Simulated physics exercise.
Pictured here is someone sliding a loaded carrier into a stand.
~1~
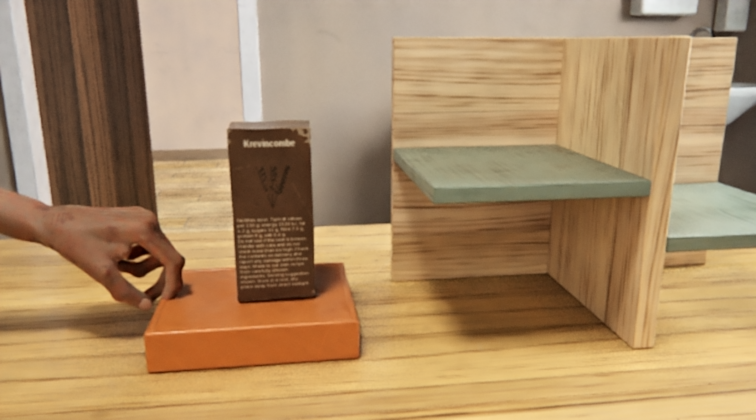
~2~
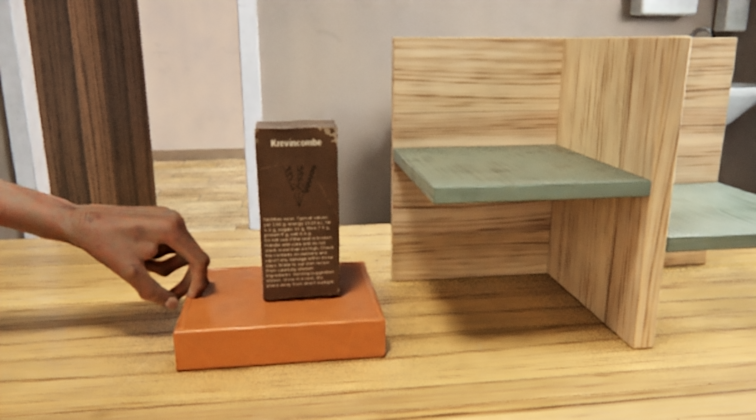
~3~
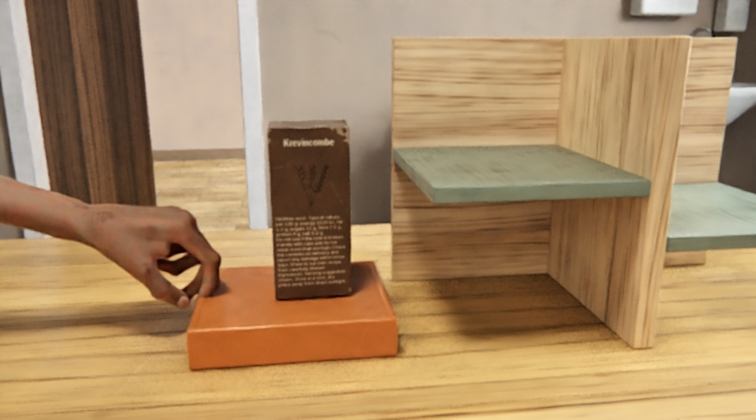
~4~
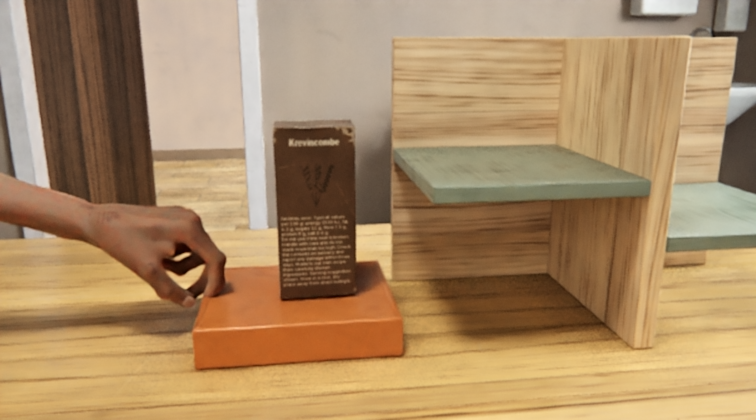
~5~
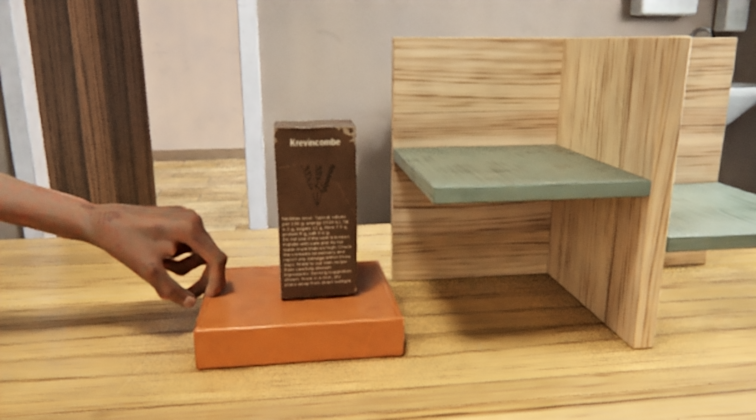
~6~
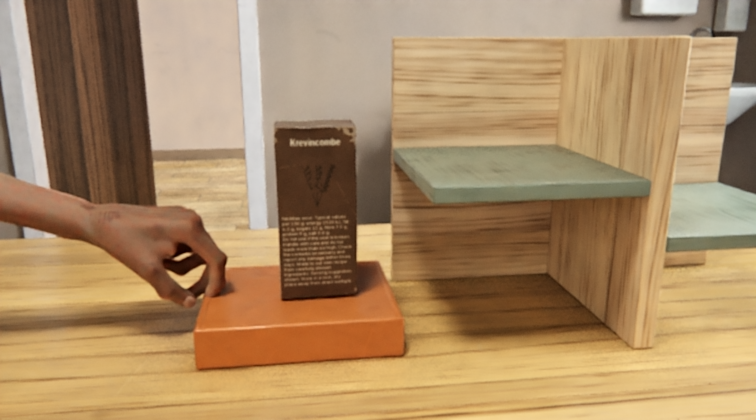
A hand sliding an orange tray carrying an upright brown carton a short way right across a wooden table, then staying still.
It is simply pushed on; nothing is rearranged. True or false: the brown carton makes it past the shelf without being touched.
False.
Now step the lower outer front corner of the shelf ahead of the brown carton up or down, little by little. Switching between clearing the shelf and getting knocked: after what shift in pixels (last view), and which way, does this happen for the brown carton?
The tipping point sits around 68 pixels higher.
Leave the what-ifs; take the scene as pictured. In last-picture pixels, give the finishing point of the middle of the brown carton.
Around (348, 267).
Then, 1.28 s after the last picture, brown carton tipped 52° from how it was near (362, 209).
At rest, the brown carton strikes the shelf, near (347, 267).
